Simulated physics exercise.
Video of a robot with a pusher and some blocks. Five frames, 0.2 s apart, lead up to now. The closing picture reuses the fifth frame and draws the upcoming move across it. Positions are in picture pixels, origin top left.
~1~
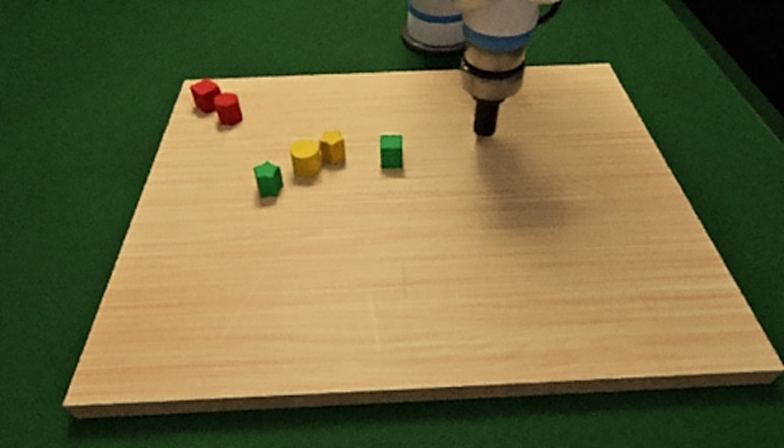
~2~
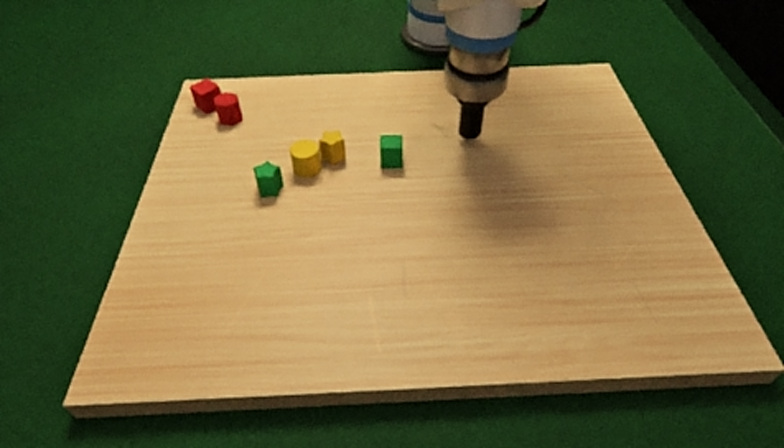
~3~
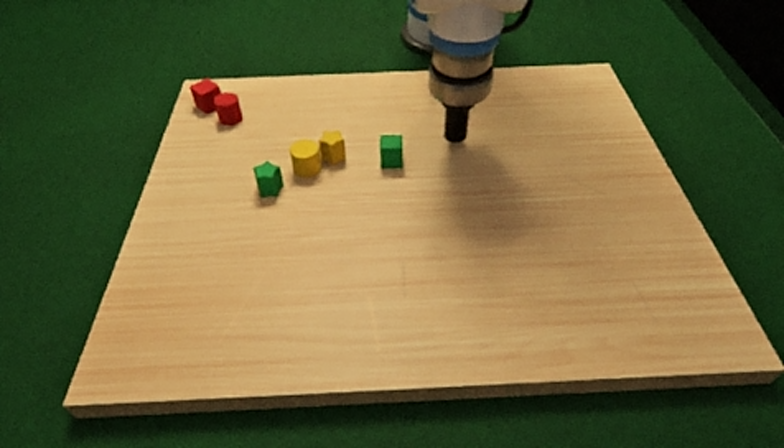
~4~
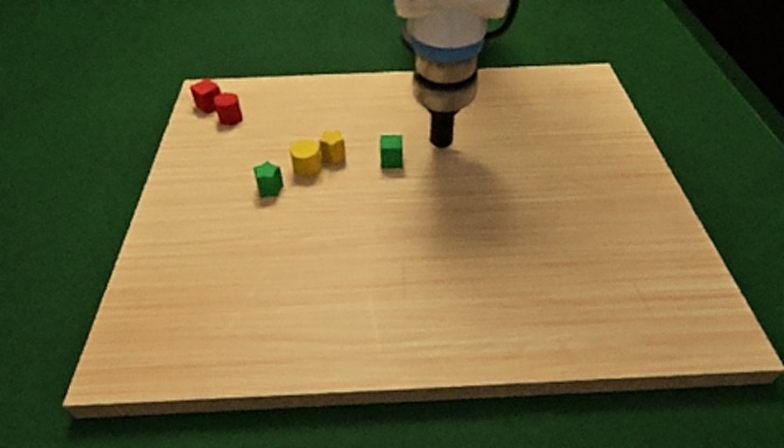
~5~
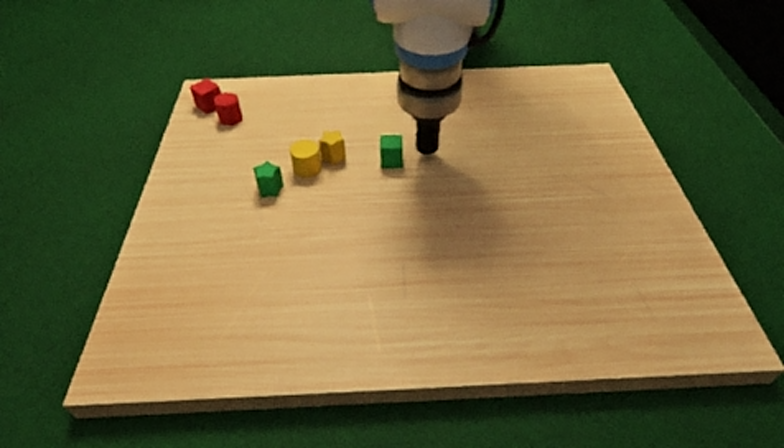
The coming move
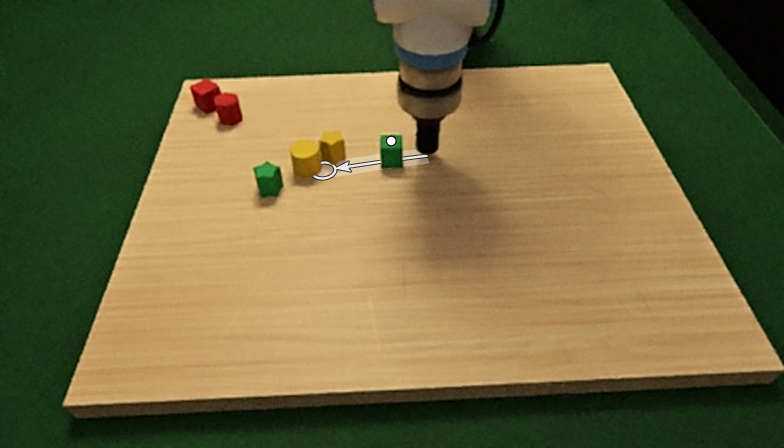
The video shows a robot arm with a dark pusher moving steadily left and slightly toward the viewer over a wooden board, nearing a green square block, while the red, yellow and green blocks all stay still.
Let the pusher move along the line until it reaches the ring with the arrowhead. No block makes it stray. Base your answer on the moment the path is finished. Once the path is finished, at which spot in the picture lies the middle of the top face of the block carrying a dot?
I'd say the block carrying a dot ends with its top centre at (310, 165).
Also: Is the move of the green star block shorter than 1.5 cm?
I believe so.
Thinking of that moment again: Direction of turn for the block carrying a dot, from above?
The block turns counter-clockwise.
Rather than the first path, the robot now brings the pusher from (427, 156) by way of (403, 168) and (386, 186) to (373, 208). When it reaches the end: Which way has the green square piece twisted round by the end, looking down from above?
Watching from overhead, you'd notice the green square piece rotating clockwise.
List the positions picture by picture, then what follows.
Pusher tip at (484, 130); block tops, green star block at (266, 169); yellow circular block at (304, 148); yellow star block at (332, 137); green square piece at (391, 141), in the first picture.
Pusher at (470, 132); blocks unchanged, in the second picture.
Pusher at (455, 136); blocks unchanged, in the third picture.
Pusher at (441, 141); blocks unchanged, in the fourth picture.
Pusher at (427, 147); green star block at (266, 169); yellow circular block at (304, 148); yellow star block at (332, 137); green square piece at (391, 141), in the fifth picture.
Path on the board, straight from (427, 156) to (324, 170); the dot is on the green square piece.
What follows on the original path. One third of the way, pusher at (392, 152); green square piece at (370, 145), turned 20° anticlockwise.
Two thirds of the way, pusher at (357, 157); green square piece at (335, 153), turned 35° anticlockwise.
At the end, pusher at (322, 162); green star block in place; yellow circular block at (294, 148); yellow star block at (325, 135), turned 35° clockwise; green square piece at (310, 165), turned 65° anticlockwise.
